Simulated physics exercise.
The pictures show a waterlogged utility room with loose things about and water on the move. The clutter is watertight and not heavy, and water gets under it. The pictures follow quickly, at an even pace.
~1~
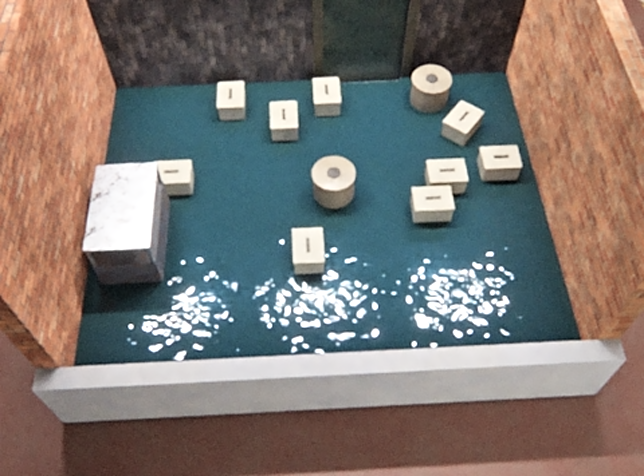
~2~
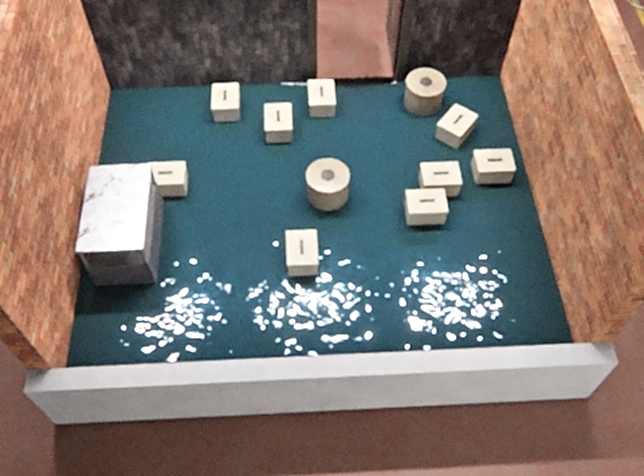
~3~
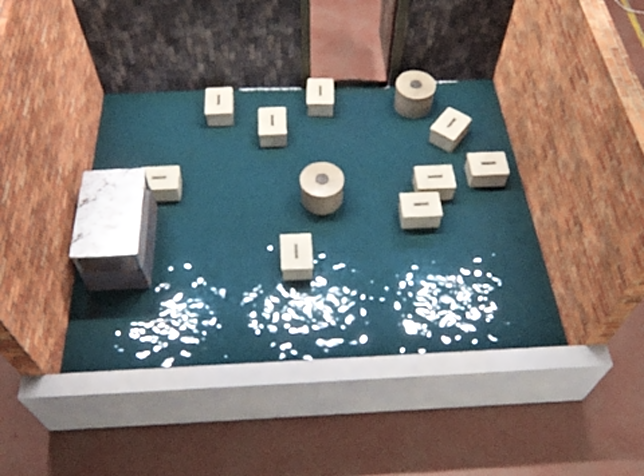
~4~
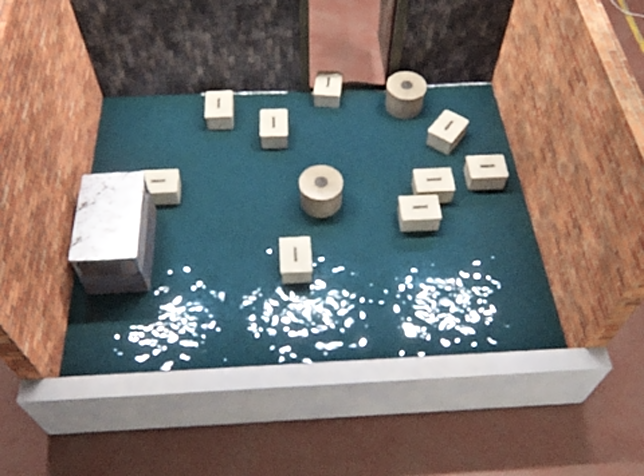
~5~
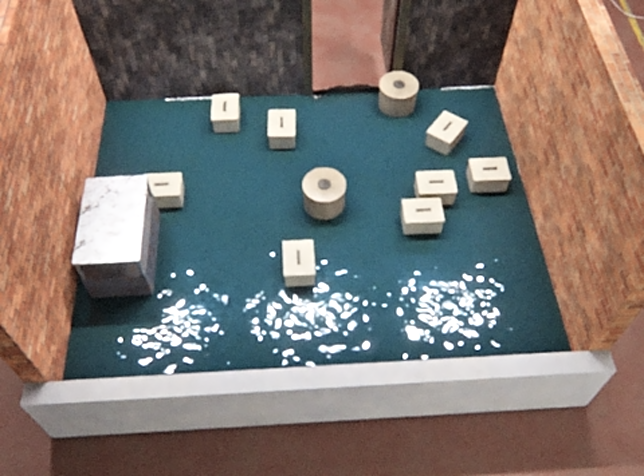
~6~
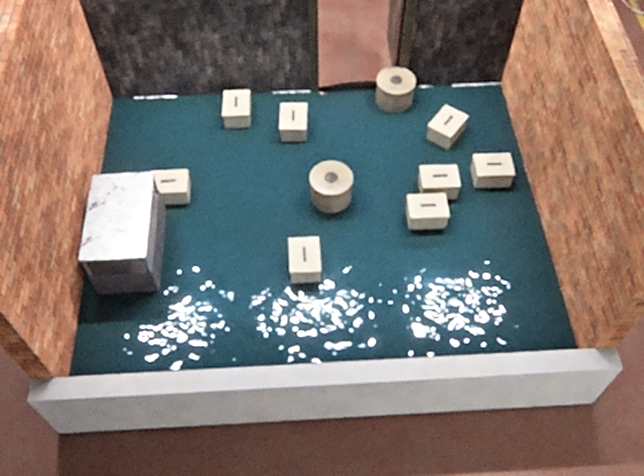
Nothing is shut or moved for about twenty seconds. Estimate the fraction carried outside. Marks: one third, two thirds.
That comes to two thirds or more.
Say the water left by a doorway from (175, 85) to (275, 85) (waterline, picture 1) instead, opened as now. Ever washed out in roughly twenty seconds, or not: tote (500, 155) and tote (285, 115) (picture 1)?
In turn: Stays, yes.
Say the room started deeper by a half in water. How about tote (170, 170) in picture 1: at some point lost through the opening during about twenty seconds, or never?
Answer: Inside.
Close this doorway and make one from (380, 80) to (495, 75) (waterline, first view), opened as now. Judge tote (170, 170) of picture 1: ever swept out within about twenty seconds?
My call: Left behind.
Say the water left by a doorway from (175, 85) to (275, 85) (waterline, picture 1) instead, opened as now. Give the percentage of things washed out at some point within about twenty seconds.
I make it 60 per cent.
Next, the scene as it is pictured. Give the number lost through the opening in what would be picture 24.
The number is 5.
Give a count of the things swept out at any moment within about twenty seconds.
It comes to 9.
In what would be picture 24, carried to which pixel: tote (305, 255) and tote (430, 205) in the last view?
Around (320, 222) and (416, 155).
A moment on, 2 of 11 are out; 9 afloat.
Next, 5 of 11 are out; 6 afloat.
Later, 8 of 11 are out; 3 afloat.
In the end, 9 of 11 are out; 2 afloat.
